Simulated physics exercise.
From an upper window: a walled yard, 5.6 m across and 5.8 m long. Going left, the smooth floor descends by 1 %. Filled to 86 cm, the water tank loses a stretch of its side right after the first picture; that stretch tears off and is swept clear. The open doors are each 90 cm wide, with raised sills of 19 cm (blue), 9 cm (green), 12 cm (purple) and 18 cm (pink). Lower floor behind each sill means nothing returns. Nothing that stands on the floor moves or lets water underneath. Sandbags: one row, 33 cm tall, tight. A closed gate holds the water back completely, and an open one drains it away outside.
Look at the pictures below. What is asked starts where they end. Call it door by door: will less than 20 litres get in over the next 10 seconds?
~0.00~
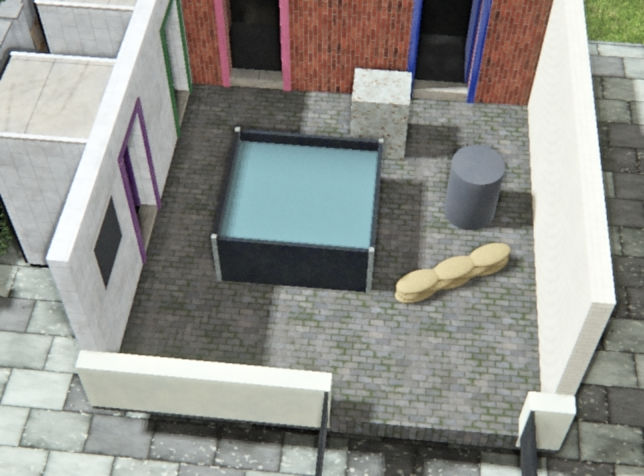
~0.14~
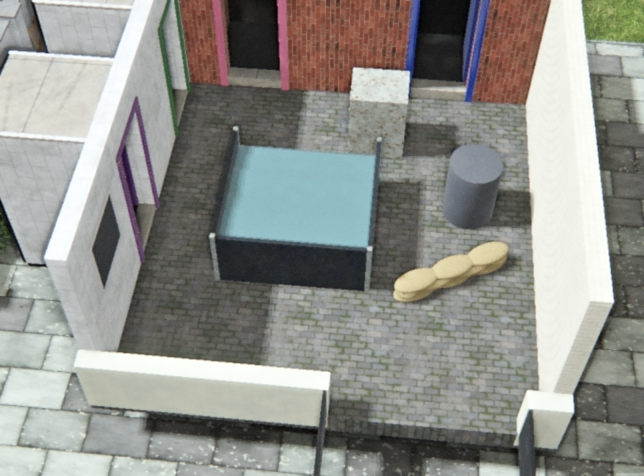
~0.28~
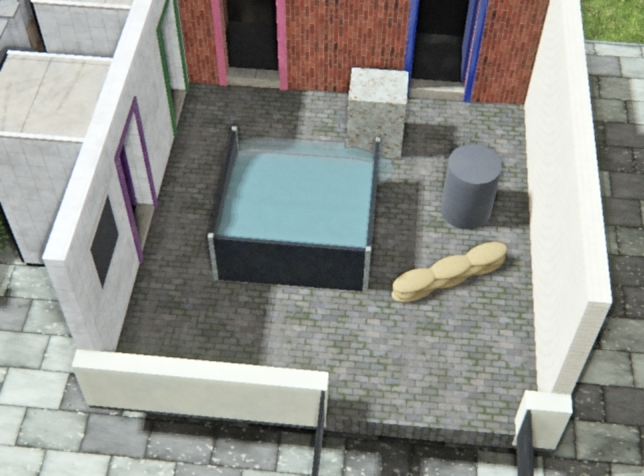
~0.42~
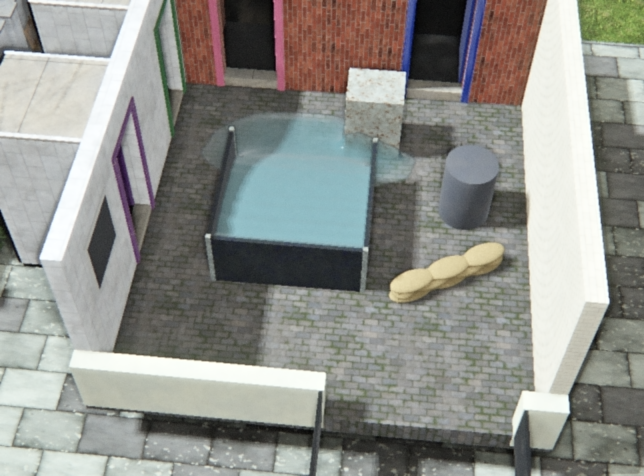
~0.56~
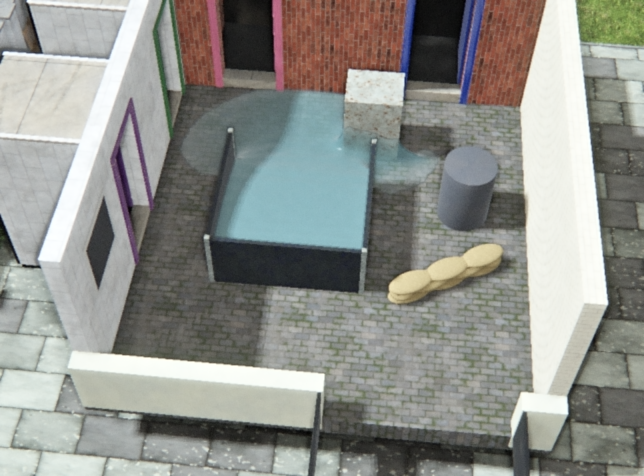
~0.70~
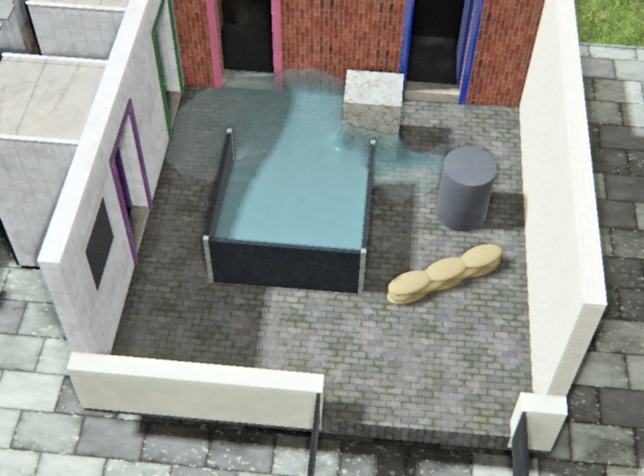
Blue door - yes, less; green door - no, 20 litres or more; purple door - yes, less; pink door - no, 20 litres or more.
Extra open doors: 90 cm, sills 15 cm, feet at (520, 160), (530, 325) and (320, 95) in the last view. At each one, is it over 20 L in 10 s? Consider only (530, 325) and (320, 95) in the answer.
Result in order - not enough, then more than that.
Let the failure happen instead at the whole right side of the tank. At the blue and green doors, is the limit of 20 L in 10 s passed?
Result against the limit at blue: Limit broken; result at green: Limit broken.
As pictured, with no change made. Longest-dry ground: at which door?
The answer is the purple door.
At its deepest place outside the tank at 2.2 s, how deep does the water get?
Around 53 centimetres deep.
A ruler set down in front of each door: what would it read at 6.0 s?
Door by door, in cm: Blue reads 10, green reads 14, purple reads 6, pink reads 12.
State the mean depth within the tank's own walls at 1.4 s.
I'd put the average depth near 38 cm.
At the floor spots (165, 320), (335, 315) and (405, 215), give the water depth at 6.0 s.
5, 1, 10 cm.
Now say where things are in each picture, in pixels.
The water tank at (301, 191) is whole and still, 86 cm deep, in the first frame.
The front is at (380, 181), 1.1 m from the gap on the water tank's far side; 0.5 m2 of floor is under water; 86 cm left at the back of the water tank, in the second frame.
The front is at (385, 158), 1.3 m from the gap on the water tank's far side; 1.6 m2 of floor is under water; 85 cm left at the back of the water tank, in the third frame.
Water pours out on the water tank's far side and has run 1.7 m, to (409, 161); typically 16 cm deep outside, 78 cm at the water tank's back, in the fourth frame.
The front is at (267, 91), 2.1 m from the gap on the water tank's far side; 4.9 m2 of floor is under water; 73 cm left at the back of the water tank, in the fifth frame.
Water pours out on the water tank's far side and has run 2.6 m, to (213, 88); typically 13 cm deep outside, 72 cm at the water tank's back, in the sixth frame.
After 1.4 s water covers 40 % of the floor and is deepest (57 cm) near (301, 99); blue door 6 cm at the sill, 0 L in, green door 22 cm at the sill, 3 L in, purple door not reached, pink door 44 cm at the sill, 76 L in.
After 2.2 s water covers 45 % of the floor and is deepest (53 cm) near (194, 92); blue door 9 cm at the sill, 0 L in, green door 35 cm at the sill, 129 L in, purple door not reached, pink door 37 cm at the sill, 199 L in.
After 3.5 s water covers 70 % of the floor and is deepest (28 cm) near (173, 129); blue door 9 cm at the sill, 0 L in, green door 27 cm at the sill, 378 L in, purple door 4 cm at the sill, 0 L in, pink door 24 cm at the sill, 276 L in.
After 6.0 s water covers 90 % of the floor and is deepest (17 cm) near (400, 284); blue door 10 cm at the sill, 1 L in, green door 14 cm at the sill, 506 L in, purple door 6 cm at the sill, 0 L in, pink door 12 cm at the sill, 285 L in.
After 10.0 s water covers 95 % of the floor and is deepest (12 cm) near (131, 283); blue door 8 cm at the sill, 1 L in, green door 10 cm at the sill, 529 L in, purple door 6 cm at the sill, 0 L in, pink door 9 cm at the sill, 285 L in.
